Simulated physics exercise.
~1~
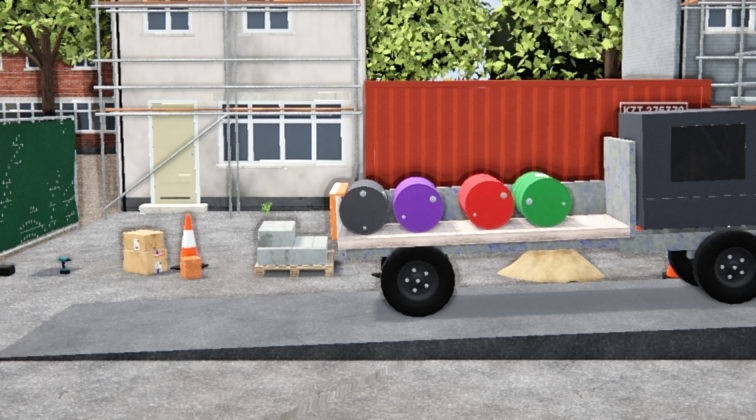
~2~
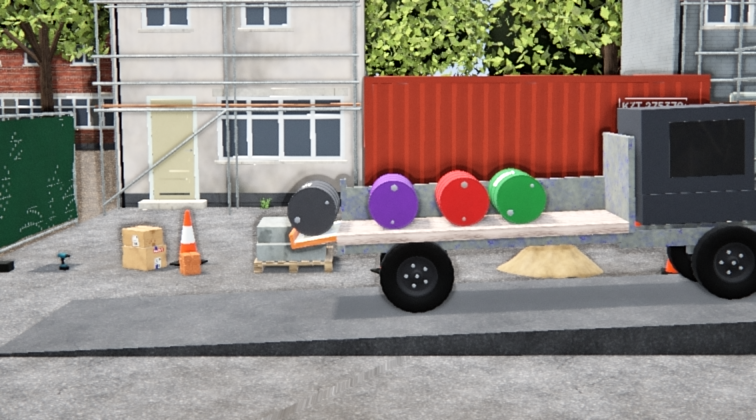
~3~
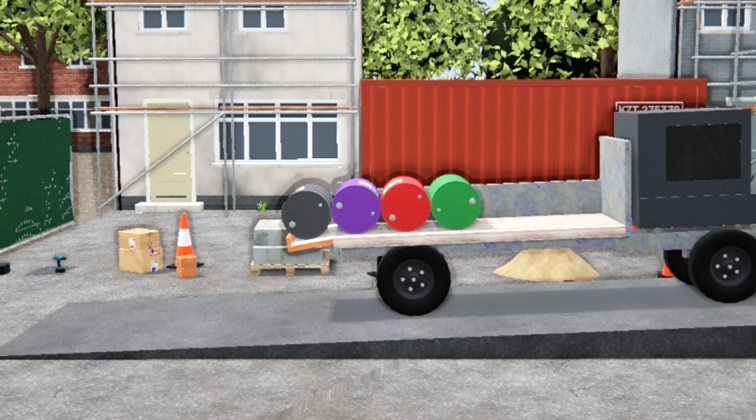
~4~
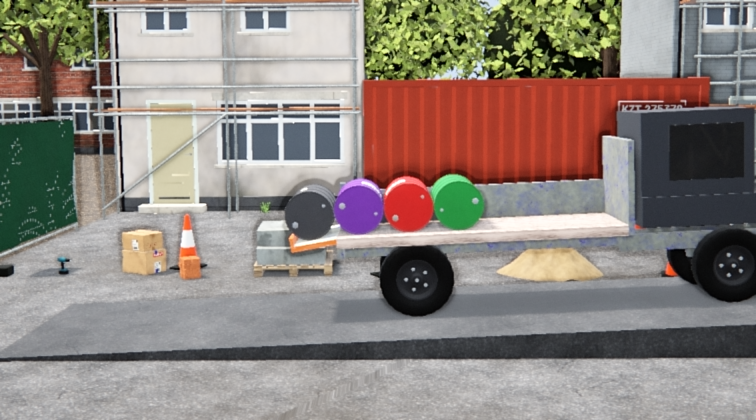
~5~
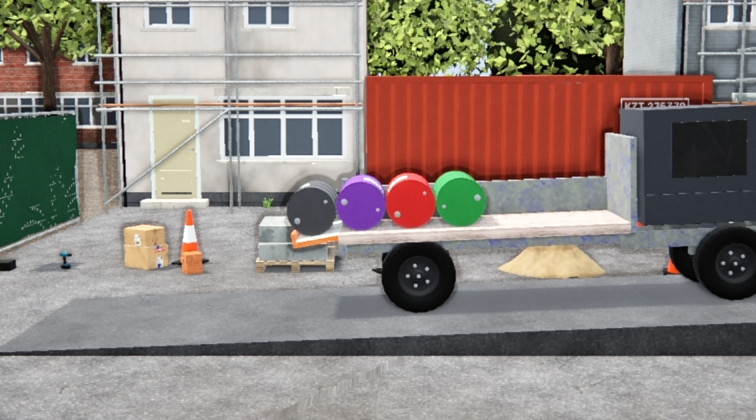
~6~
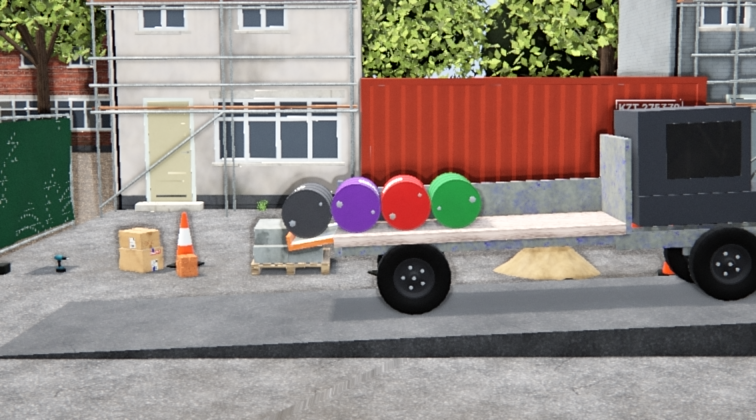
On a building site, the tailgate of a pickup parked on a slope swung down and four drums, grey, purple, red and green, rolled left until the grey one stopped at the lowered gate and the others bunched up behind it, all still aboard.
